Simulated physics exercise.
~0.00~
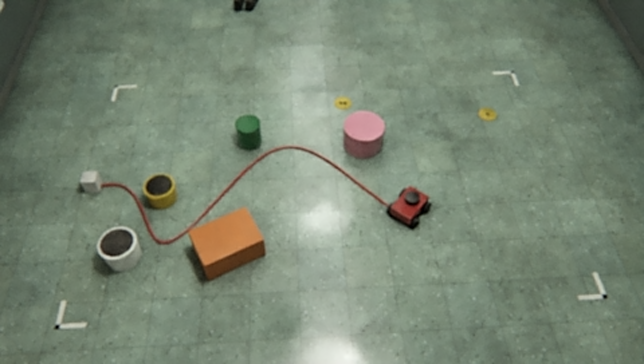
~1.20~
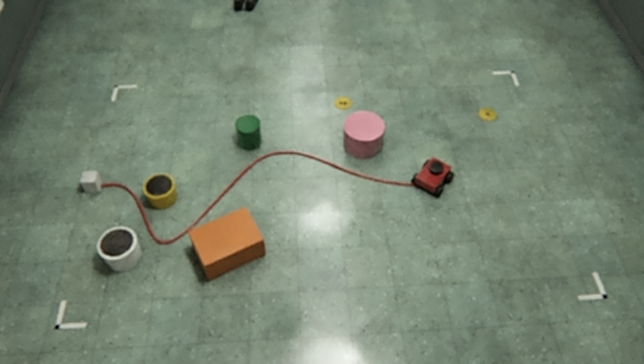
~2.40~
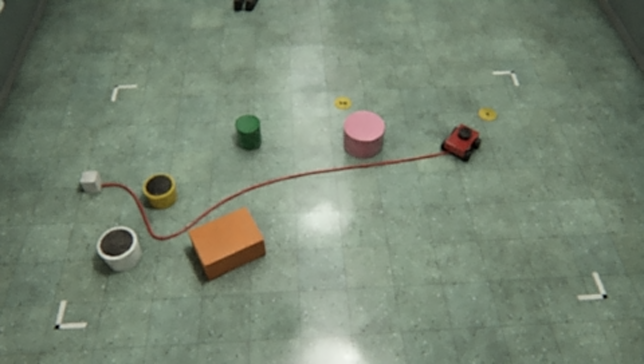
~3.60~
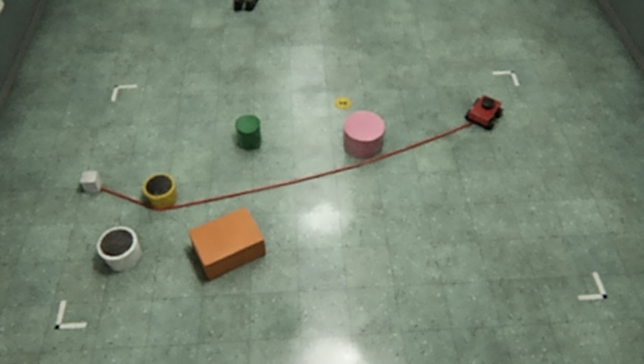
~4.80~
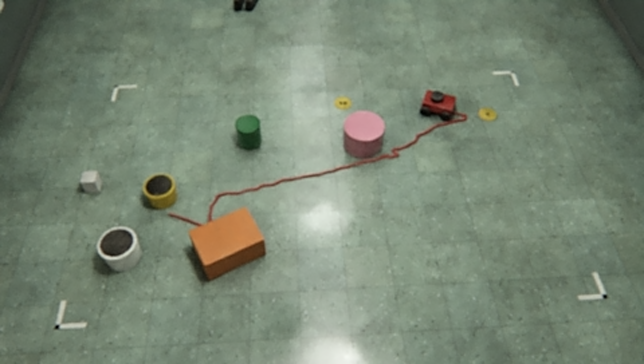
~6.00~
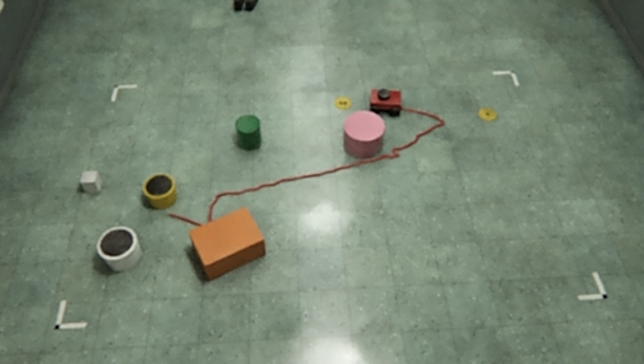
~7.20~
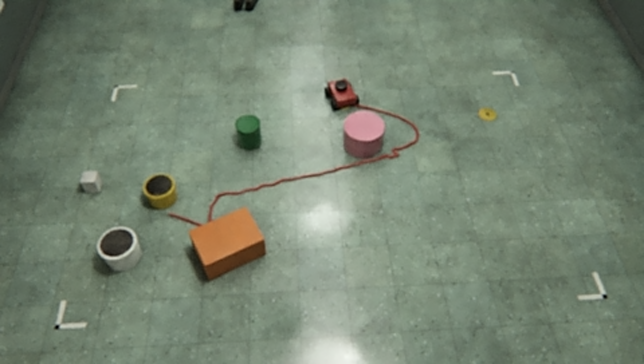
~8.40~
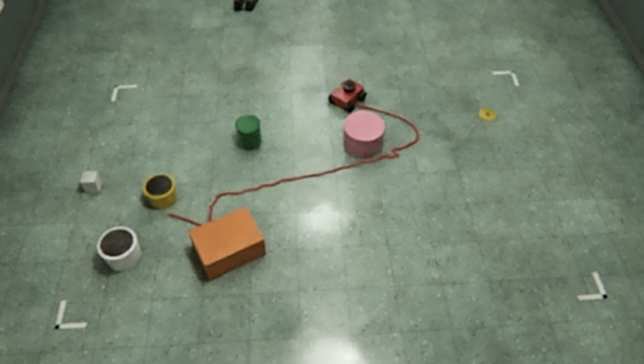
The video shows a small red cart trailing a red lead among pots, bins and an orange crate, moving up and right until the lead straightens and pulls free from a small pale block, then heading left past the pink bin and stopping beyond it.
